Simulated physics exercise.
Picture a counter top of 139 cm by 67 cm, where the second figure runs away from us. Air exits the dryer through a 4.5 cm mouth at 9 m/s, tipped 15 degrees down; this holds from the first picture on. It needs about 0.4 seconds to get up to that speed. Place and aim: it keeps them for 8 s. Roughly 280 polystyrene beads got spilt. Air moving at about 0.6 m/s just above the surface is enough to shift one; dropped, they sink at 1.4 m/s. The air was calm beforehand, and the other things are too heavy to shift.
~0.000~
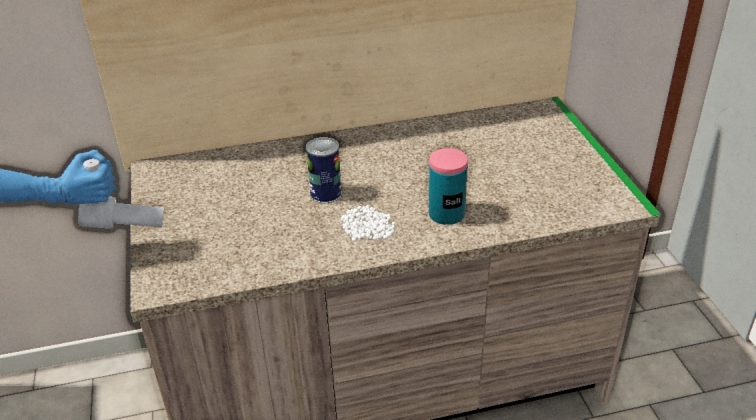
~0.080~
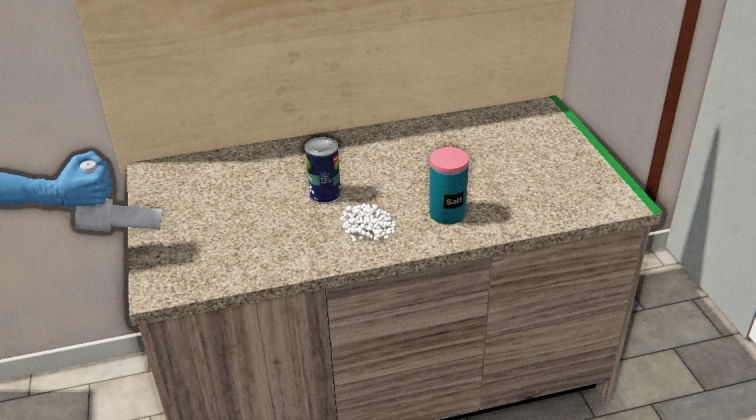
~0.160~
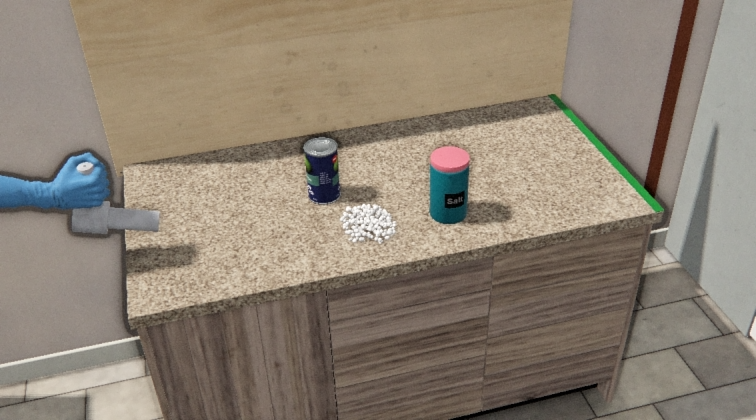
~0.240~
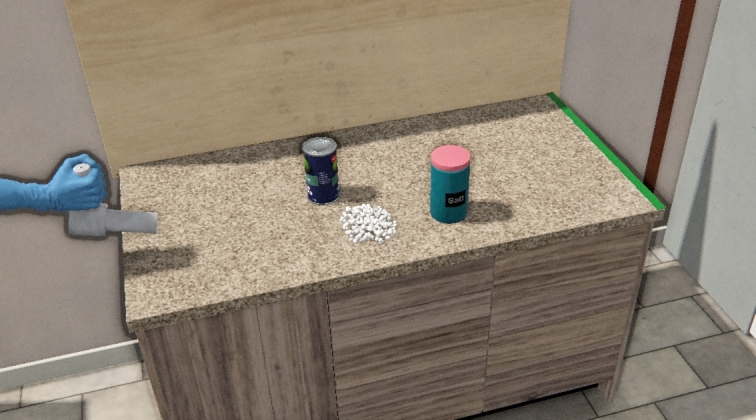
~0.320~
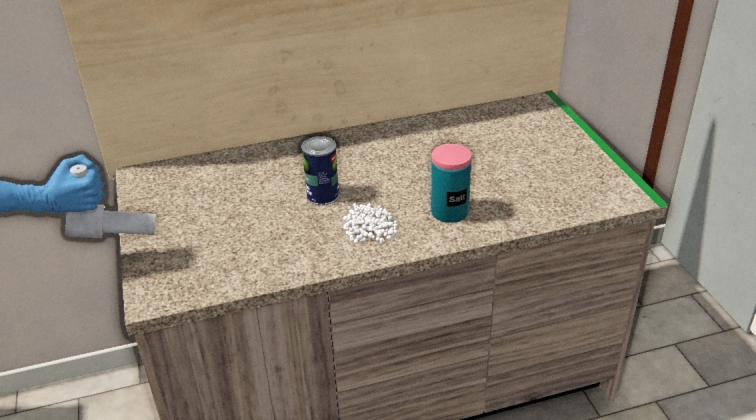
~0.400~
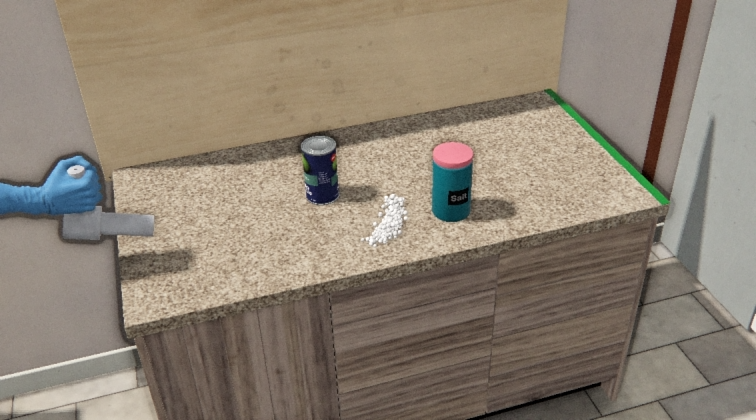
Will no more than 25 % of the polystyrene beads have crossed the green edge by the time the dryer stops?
No - more than 25 % cross it.
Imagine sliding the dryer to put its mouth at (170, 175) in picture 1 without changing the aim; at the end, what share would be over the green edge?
5 per cent, roughly.
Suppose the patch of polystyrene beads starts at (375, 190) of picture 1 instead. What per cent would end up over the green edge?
I'd expect around 80 percent of them to end up there.
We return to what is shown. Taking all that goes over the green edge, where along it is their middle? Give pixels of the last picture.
At roughly pixel (614, 149).
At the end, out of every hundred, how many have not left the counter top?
About 1 % of them are still there at the end.
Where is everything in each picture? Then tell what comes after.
In the first picture, the middle of the polystyrene beads is near (368, 224), none has stirred yet and the mouth of the dryer is at (163, 218).
In the second picture, the middle of the polystyrene beads is near (372, 221), none has stirred yet and the green edge is centred on (604, 148).
In the third picture, the middle of the polystyrene beads is near (372, 222), none has stirred yet, the top of a tin is at (320, 146) and the top of a jar is at (450, 157).
In the fourth picture, the middle of the polystyrene beads is near (371, 226) and none has stirred yet.
In the fifth picture, the middle of the polystyrene beads is near (372, 226) and none has stirred yet.
In the sixth picture, the middle of the polystyrene beads is near (391, 223), the farthest in sight from the dryer is at (403, 200) and about 80 % have left their places.
After 1.6 s, 18 % are on the move or not yet settled, 28 % are over the green edge; the middle of those still in play is near (589, 172).
After 2.6 s, 6 % are on the move or not yet settled, 39 % are over the green edge.
After 4.4 s, 2 % are on the move or not yet settled, 42 % are over the green edge.
After 8.0 s, at the end, 42 % are over the green edge.
